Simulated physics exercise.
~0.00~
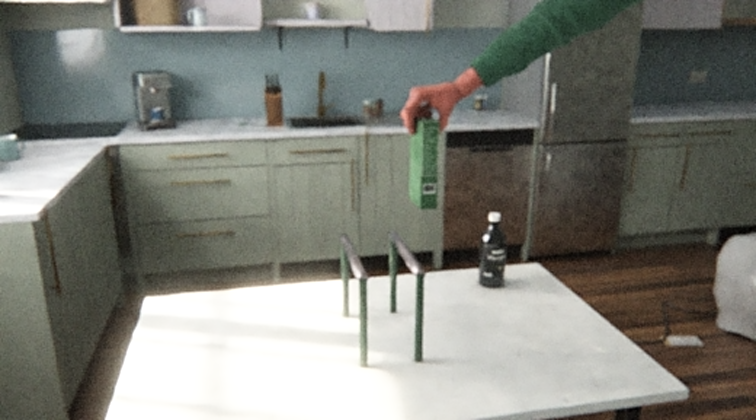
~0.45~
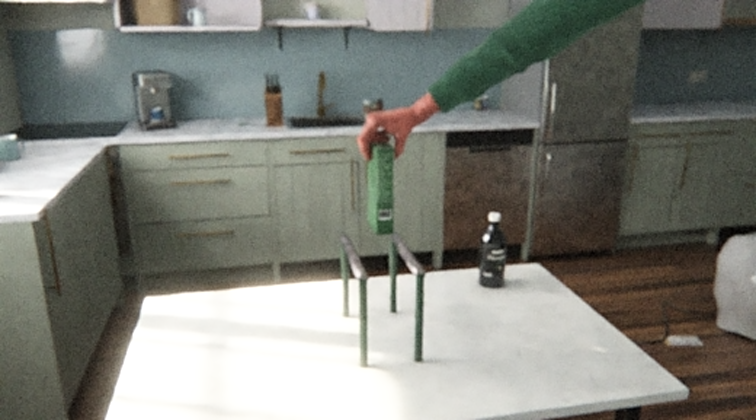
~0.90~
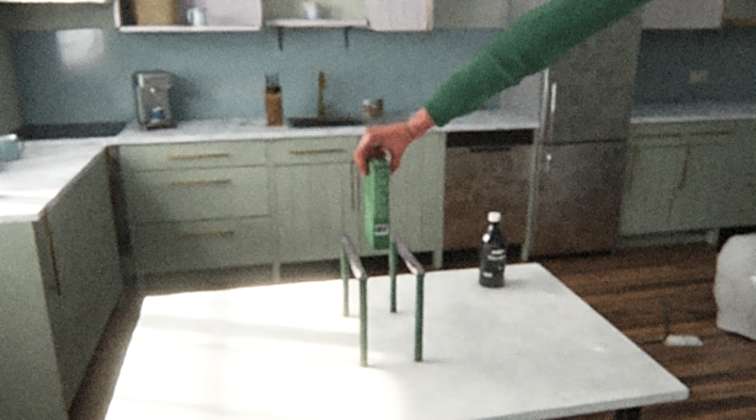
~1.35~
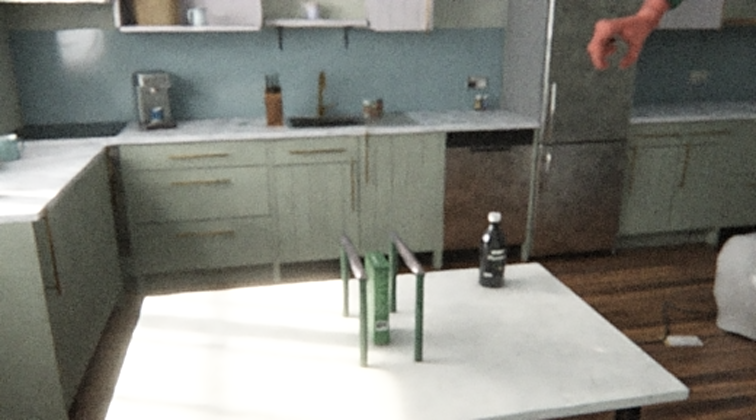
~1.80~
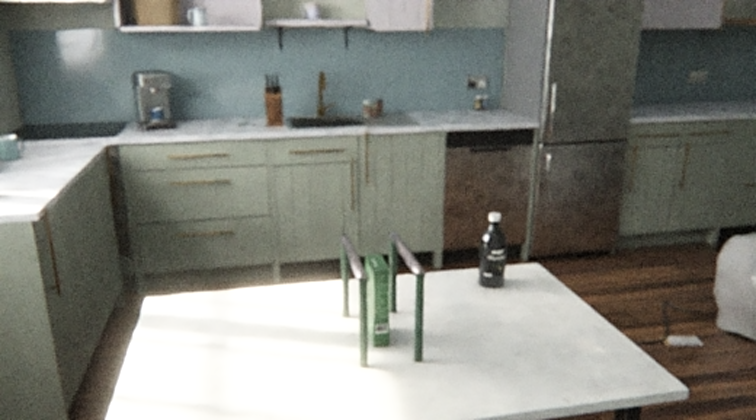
A hand in a green sleeve holds an upright green packet above a white table in a kitchen with pale green cabinets, seen from in front and slightly above. On the table stand two narrow dark supports with a gap between them, and a black bottle with a light cap stands to their right. The hand carries the packet left and down until it is over the gap, then lowers it a little more. It lets go and draws back to the upper right as the packet drops between the supports. The packet ends upright in the gap, the hand gone and the bottle unmoved.
